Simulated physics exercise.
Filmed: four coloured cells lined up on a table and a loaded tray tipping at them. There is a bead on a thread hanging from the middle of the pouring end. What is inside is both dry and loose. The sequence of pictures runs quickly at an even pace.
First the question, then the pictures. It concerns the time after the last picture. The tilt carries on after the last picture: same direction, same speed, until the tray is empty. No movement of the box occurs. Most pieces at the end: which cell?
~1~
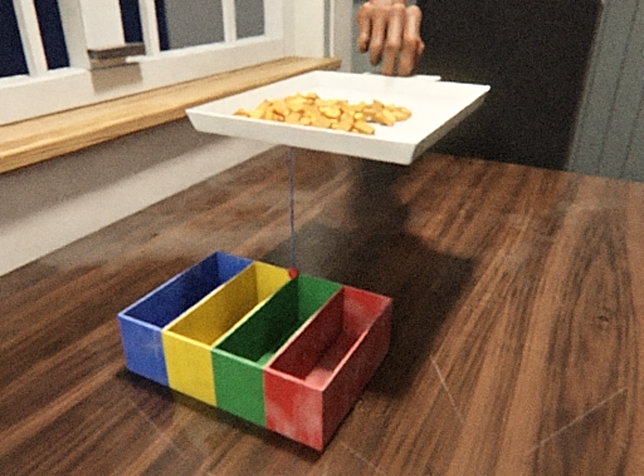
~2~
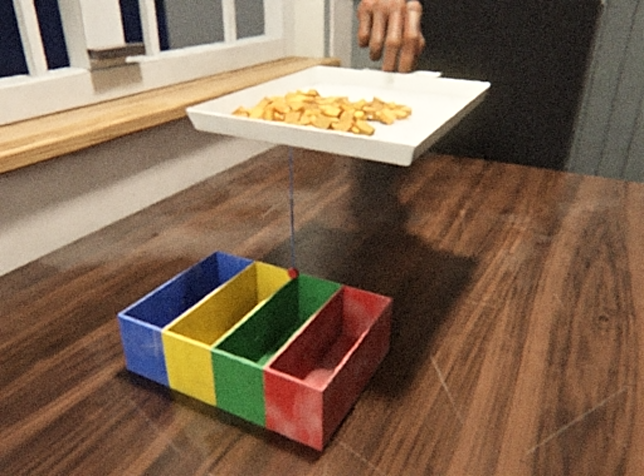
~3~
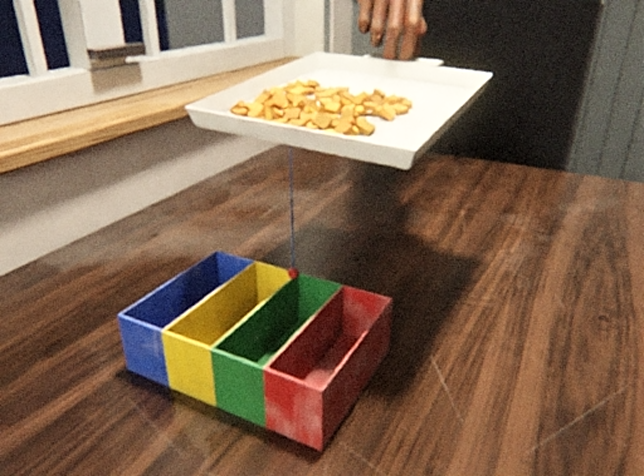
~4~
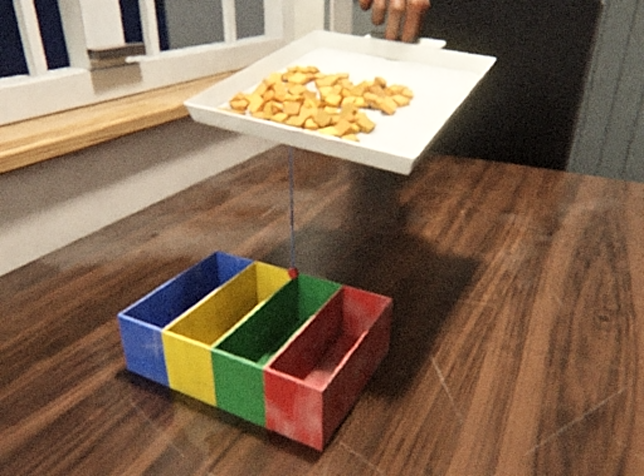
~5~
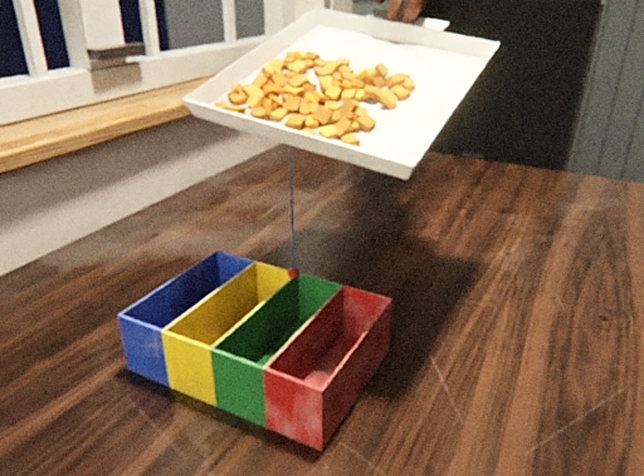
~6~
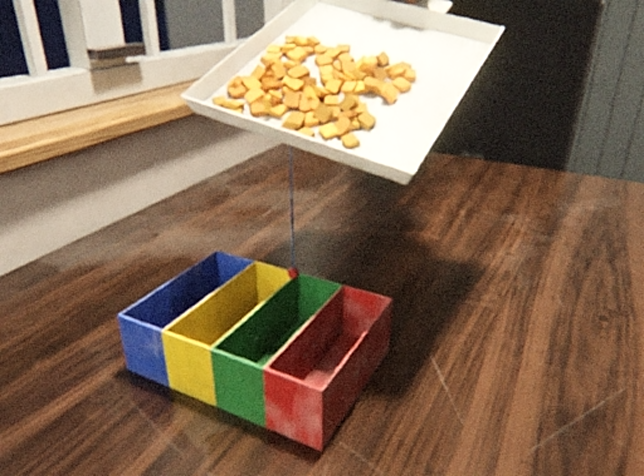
Red.
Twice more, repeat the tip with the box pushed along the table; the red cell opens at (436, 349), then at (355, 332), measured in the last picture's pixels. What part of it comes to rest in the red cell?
The first position comes out at 0 per cent, the other at 60 per cent.
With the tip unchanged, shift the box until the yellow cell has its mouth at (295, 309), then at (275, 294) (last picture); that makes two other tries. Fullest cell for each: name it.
So it's the cell in green for the first shift and that red cell for the second.
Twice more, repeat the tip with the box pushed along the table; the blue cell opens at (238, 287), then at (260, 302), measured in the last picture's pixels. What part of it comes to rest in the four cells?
About 100 per cent, then about 100 per cent.
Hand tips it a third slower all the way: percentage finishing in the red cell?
Some 40 per cent.
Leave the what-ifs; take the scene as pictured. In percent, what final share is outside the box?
30 %.
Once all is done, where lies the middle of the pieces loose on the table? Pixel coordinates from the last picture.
Estimate: Around (422, 385).
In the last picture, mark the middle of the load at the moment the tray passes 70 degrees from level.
At about (345, 148).
Just after the last frame, tray tipped steeply; almost all on the tray; about a tenth falling or outside the box.
A moment on, tray tipped past a quarter turn; roughly a third in the red cell; about a tenth in the green cell; roughly half falling or outside the box.
Further on, tray tipped past a quarter turn; roughly half in the red cell; about a tenth in the green cell; roughly a third falling or outside the box.
When it is over, tray tipped past a quarter turn; roughly half in the red cell; about a tenth in the green cell; not one in the yellow cell; not one in the blue cell; roughly a third outside the box.
